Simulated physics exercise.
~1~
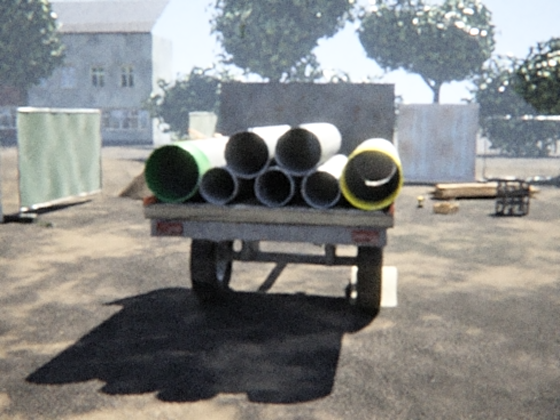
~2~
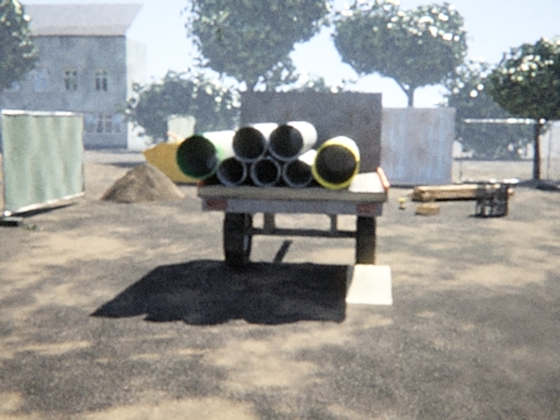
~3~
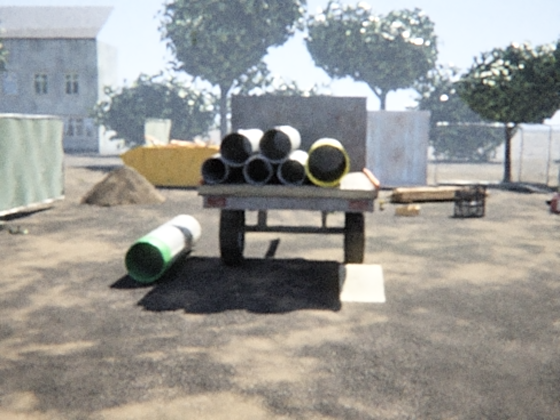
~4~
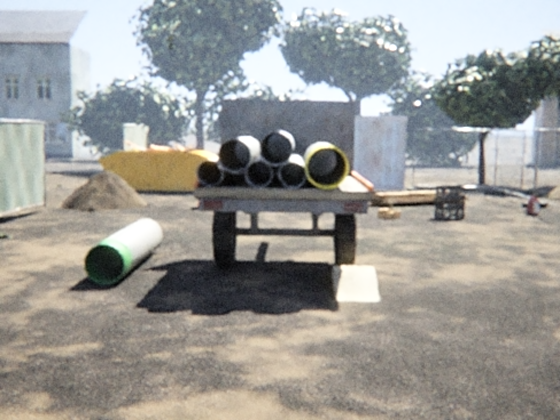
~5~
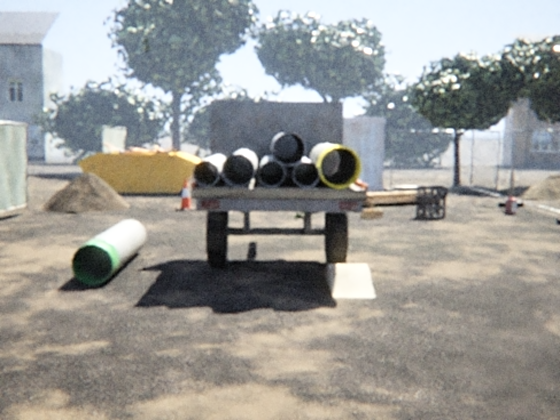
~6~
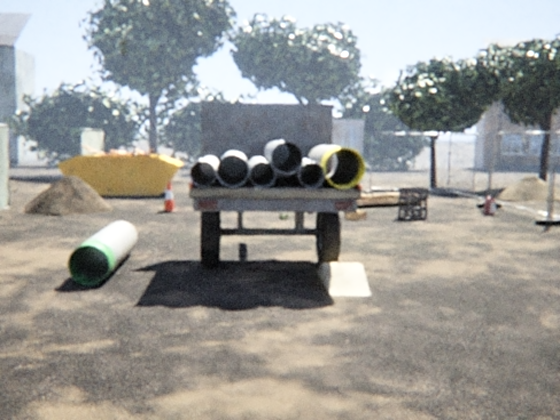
Dusty yard with parked flatbed trailer, green-marked pipe rolling off the left side onto the ground, yellow-marked one staying aboard with the rest.
